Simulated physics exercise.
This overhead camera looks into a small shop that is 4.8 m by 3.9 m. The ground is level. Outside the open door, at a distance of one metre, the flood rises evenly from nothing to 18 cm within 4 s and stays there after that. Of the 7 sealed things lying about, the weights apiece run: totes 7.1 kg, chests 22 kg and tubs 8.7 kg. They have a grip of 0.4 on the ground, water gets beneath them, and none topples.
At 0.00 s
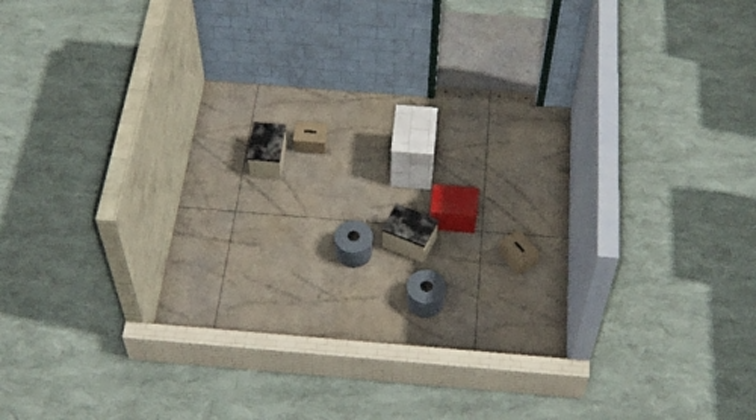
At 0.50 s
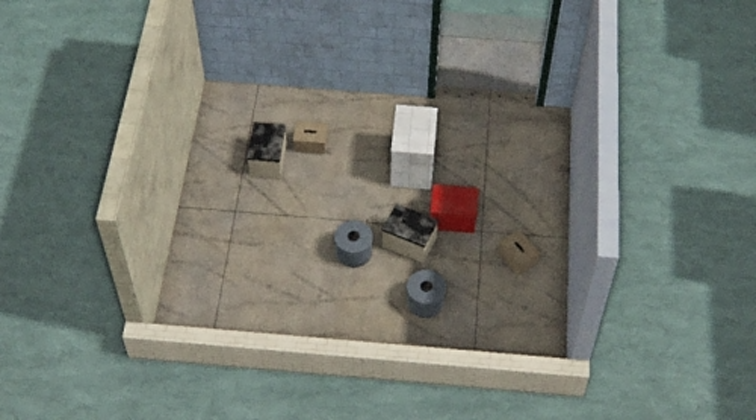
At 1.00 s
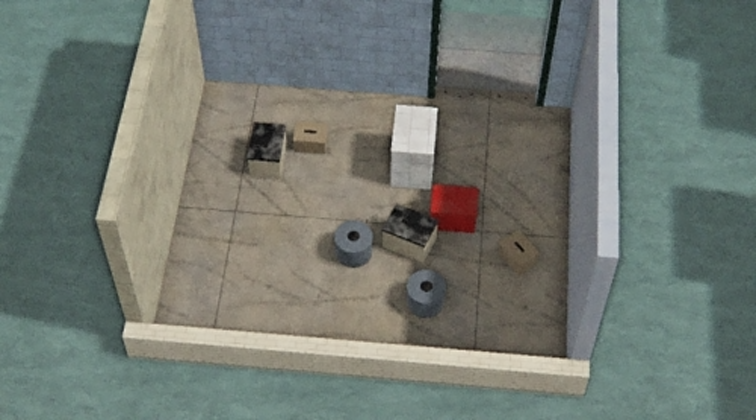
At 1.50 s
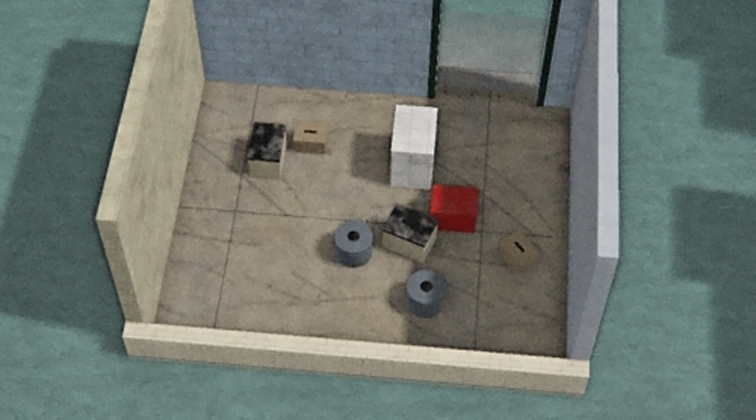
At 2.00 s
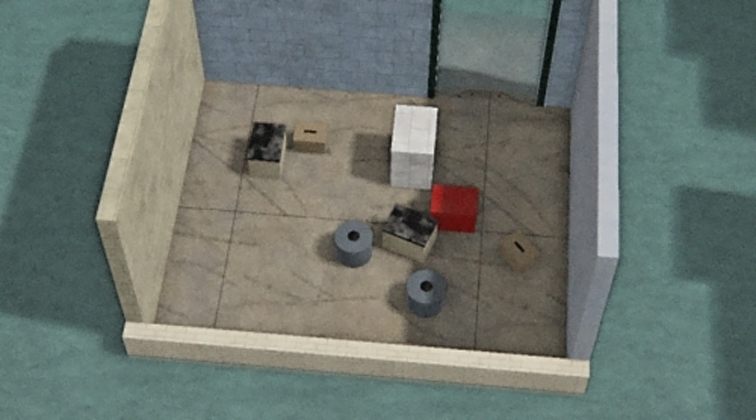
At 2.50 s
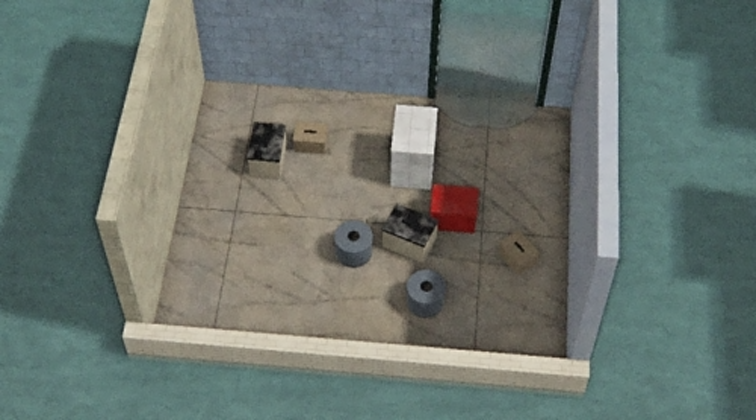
At first, a small walled room holds boxes, a white block, a red chest and two grey tubs, with pale ground outside its open doorway. The ground outside then turns blue-green as water spreads over it, and water creeps through the doorway to the floor's edge, while every object stays still.
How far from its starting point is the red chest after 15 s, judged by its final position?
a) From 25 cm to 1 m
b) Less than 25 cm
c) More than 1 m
c, more than 1 m.
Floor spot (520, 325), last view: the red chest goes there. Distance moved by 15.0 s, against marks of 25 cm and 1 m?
Well, it gets shoved far.
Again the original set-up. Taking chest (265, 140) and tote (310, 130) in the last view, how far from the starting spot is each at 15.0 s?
First 10 cm, then 40 cm.
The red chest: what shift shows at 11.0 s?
Displacement by then near 140 cm.
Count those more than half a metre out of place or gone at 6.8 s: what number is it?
Count: 1.
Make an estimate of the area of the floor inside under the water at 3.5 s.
Close to 2.0 m2, I'd say.
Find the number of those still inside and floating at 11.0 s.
I count 1.
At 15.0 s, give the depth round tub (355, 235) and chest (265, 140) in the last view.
Some 6 cm at the first, some 8 cm at the second.
After 3.5 s the red chest is near (455, 200), 0.0 m from its start, aground; 0 afloat.
After 6.8 s the red chest is near (460, 217), 0.2 m from its start, aground; 0 afloat.
After 11.0 s the red chest is near (441, 305), 1.5 m from its start, afloat; 1 afloat.
After 15.0 s the red chest is near (257, 248), 2.4 m from its start, aground; 4 afloat.
